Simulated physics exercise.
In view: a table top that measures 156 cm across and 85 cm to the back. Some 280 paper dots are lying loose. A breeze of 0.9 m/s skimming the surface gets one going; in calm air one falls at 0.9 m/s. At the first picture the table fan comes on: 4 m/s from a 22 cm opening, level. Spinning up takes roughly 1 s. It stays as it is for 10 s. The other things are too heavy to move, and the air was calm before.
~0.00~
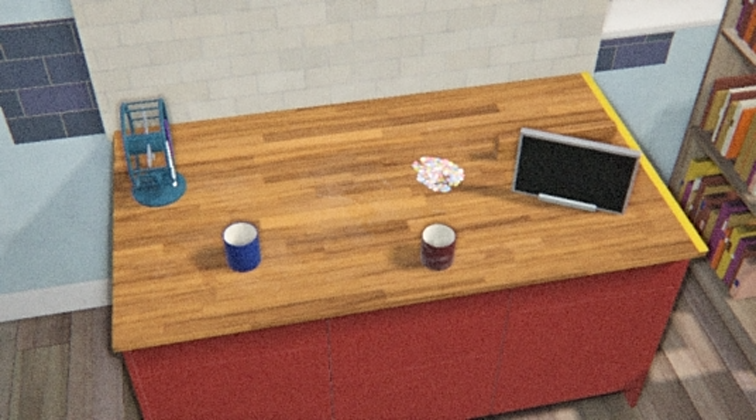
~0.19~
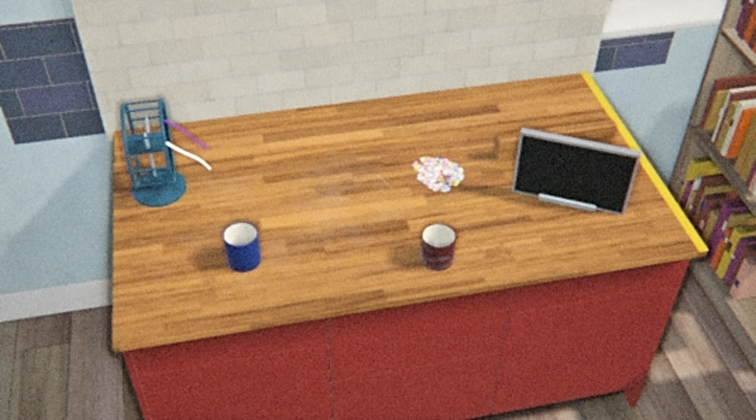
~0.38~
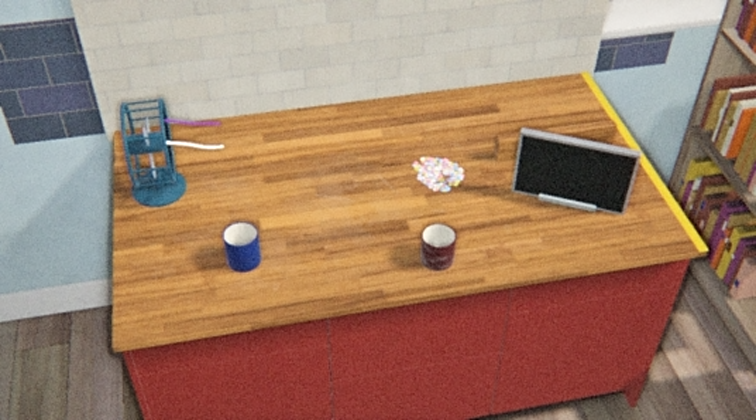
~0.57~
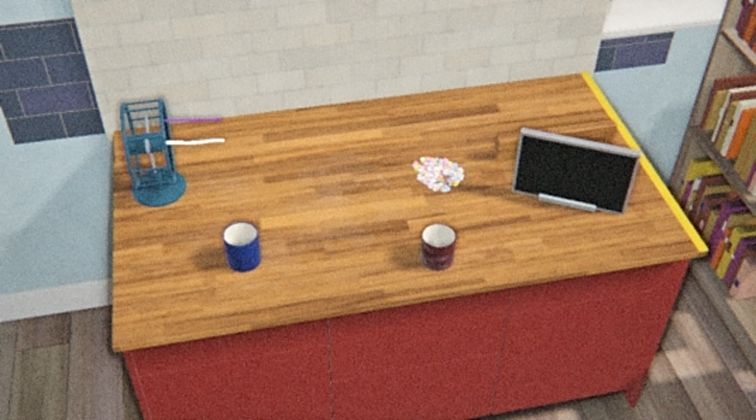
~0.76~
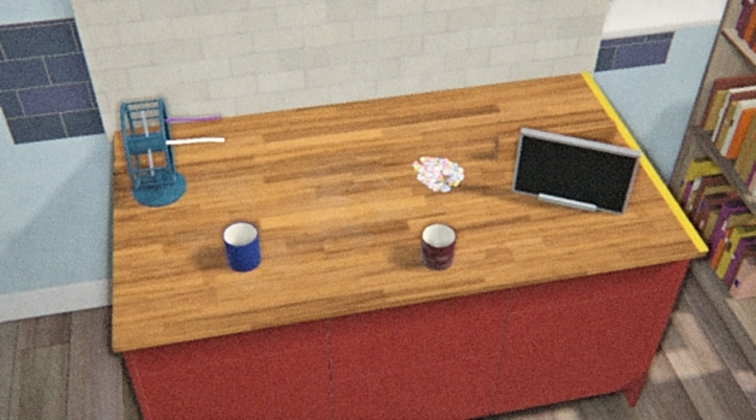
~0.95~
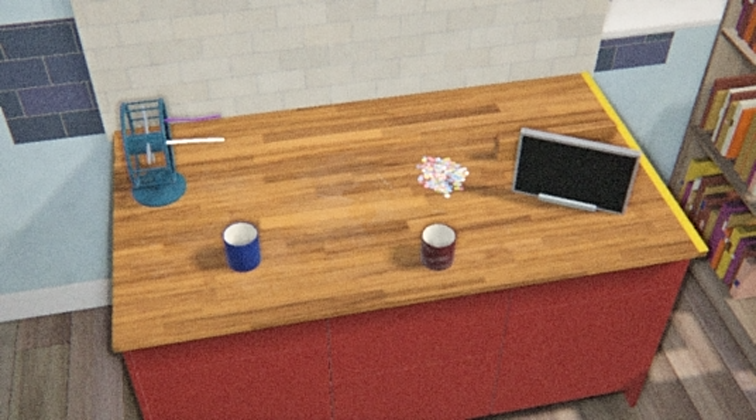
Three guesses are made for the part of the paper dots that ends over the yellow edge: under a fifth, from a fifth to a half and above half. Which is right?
The share over the yellow edge is between a fifth and a half.
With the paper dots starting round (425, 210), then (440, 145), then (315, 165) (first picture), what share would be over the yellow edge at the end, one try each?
In that order: 0 %, 100 %, 80 %.
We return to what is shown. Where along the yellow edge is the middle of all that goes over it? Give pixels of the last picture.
Around (666, 188).
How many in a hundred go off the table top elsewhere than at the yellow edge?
About 15 %.
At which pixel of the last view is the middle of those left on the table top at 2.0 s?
At about (583, 239).
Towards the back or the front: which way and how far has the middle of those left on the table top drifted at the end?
Towards the front, some 35 cm.
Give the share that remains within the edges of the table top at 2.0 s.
Near 50 %.
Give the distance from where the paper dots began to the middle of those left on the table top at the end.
About 45 cm.
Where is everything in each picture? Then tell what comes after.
In the first frame, the middle of the paper dots is near (436, 173), none has stirred yet and the mouth of the table fan is at (149, 143).
In the second frame, the middle of the paper dots is near (436, 173), none has stirred yet and the yellow edge is centred on (641, 151).
In the third frame, the middle of the paper dots is near (436, 173), none has stirred yet, the top of a mug is at (439, 235) and the top of a board is at (557, 130).
In the fourth frame, the middle of the paper dots is near (436, 173) and none has stirred yet.
In the fifth frame, the middle of the paper dots is near (436, 173) and none has stirred yet.
In the sixth frame, the middle of the paper dots is near (440, 174), the farthest in sight from the table fan is at (466, 173) and about 25 % have left their places.
After 2.0 s, 48 % are on the move or not yet settled, 29 % are over the yellow edge; the middle of those still in play is near (583, 239).
After 3.2 s, 7 % are on the move or not yet settled, 31 % are over the yellow edge; the middle of those still in play is near (577, 252).
After 5.5 s, 7 % are on the move or not yet settled, 31 % are over the yellow edge; the middle of those still in play is near (577, 252).
After 10.0 s, at the end, 31 % are over the yellow edge; the middle of those still in play is near (577, 252).
